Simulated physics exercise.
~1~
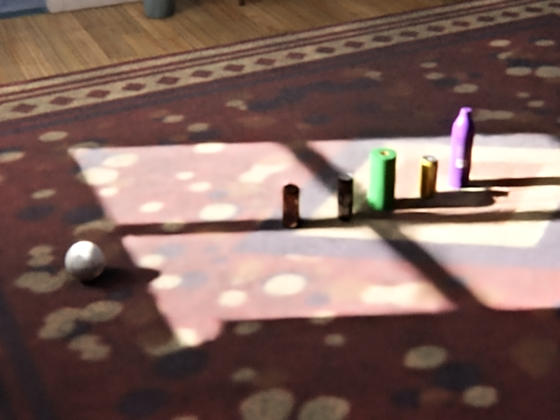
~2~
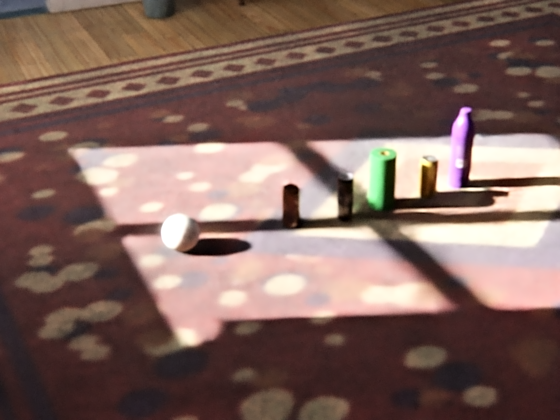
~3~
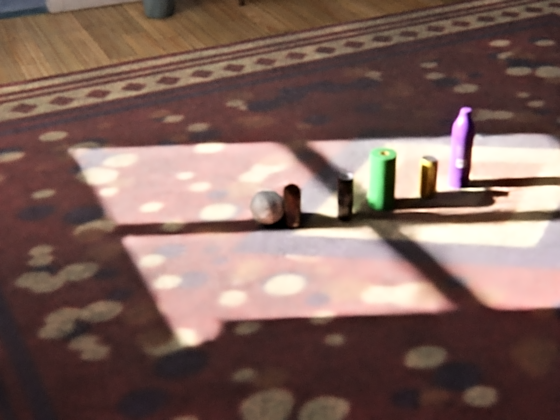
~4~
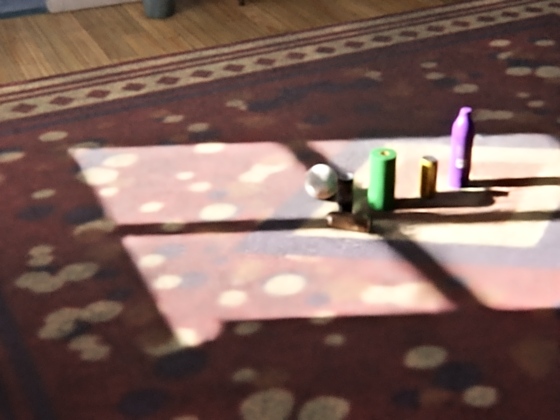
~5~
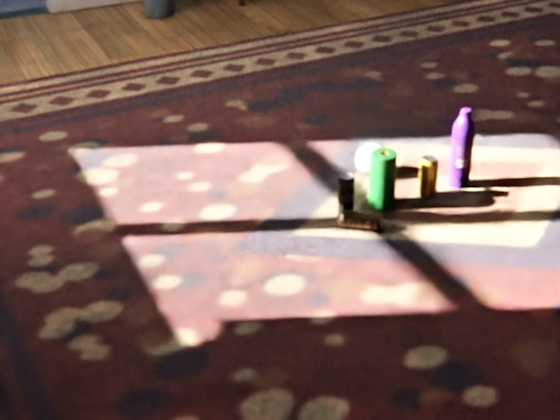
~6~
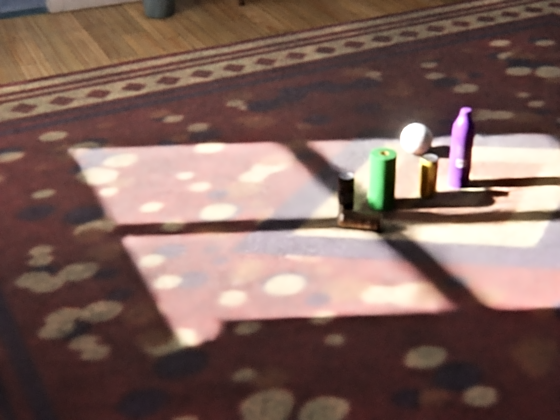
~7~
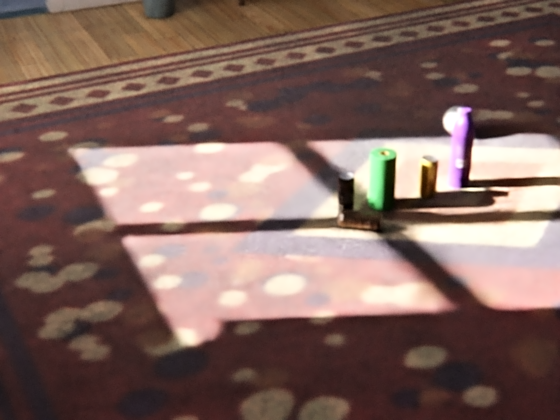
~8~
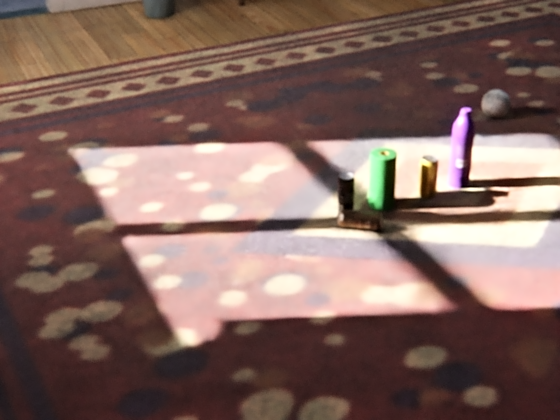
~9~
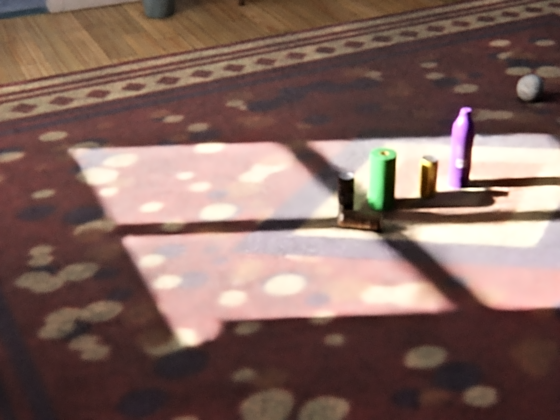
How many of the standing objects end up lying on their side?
Only one of them, the brown can, ends up lying on its side.
